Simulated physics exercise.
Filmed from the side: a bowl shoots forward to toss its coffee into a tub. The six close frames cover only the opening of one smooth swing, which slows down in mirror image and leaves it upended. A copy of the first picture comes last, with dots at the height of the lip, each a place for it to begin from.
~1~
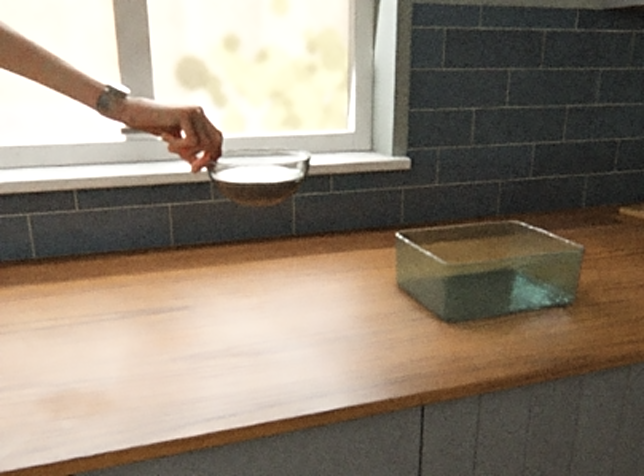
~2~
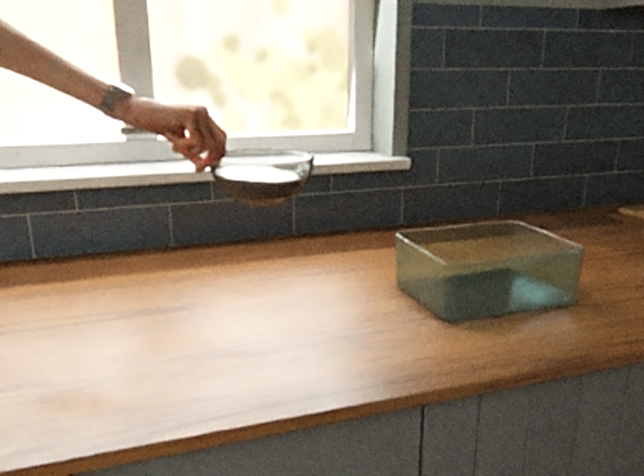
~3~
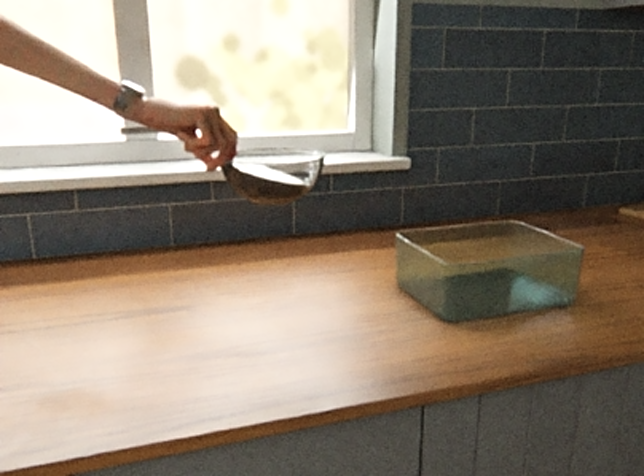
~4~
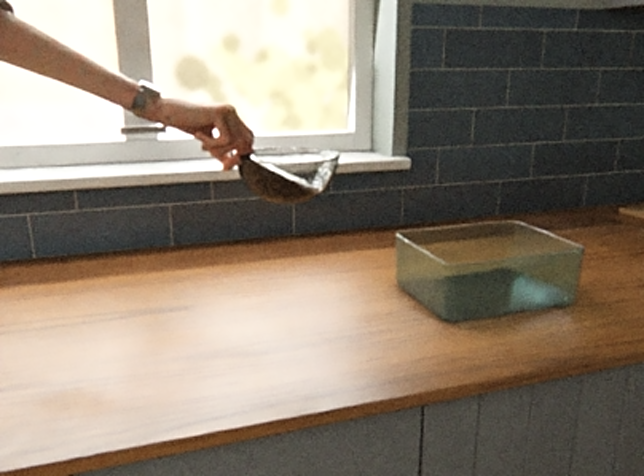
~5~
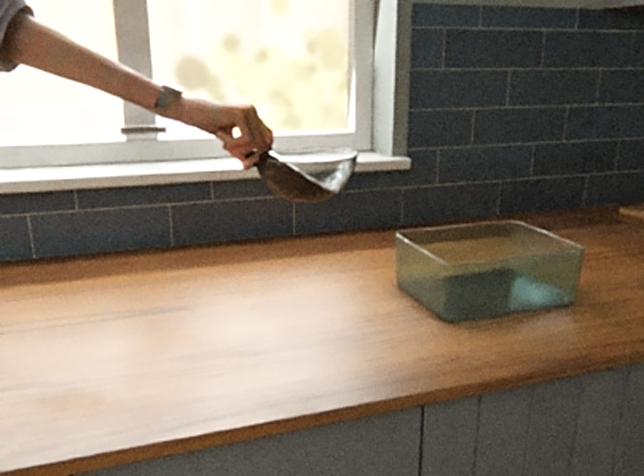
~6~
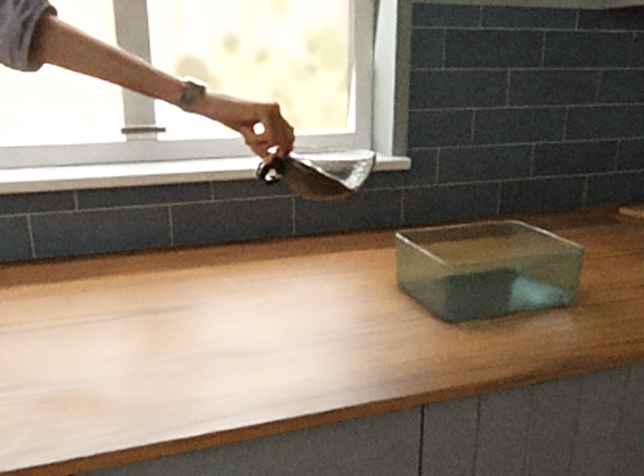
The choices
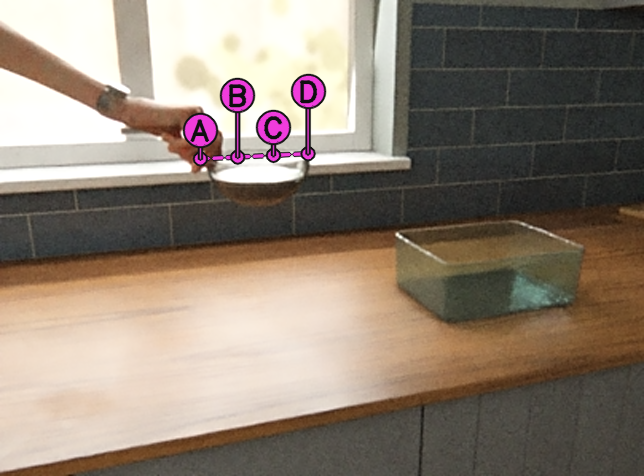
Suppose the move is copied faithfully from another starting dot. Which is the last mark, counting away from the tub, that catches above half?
Go for C.
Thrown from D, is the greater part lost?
No, that is safe.
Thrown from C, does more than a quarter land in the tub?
Yes, it does.
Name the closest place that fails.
The answer is B.
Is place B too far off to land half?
Yes.
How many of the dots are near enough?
Two of them.
In magenta, A at (200, 158); B at (237, 157); C at (273, 155); D at (308, 153).
With A, about 8 % lands in the tub, 90 % falls short.
With B, about 36 % lands in the tub, 61 % falls short and 3 % goes beside or beyond.
With C, about 64 % lands in the tub, 30 % falls short and 5 % goes beside or beyond.
With D, about 78 % lands in the tub, 14 % falls short and 8 % goes beside or beyond.
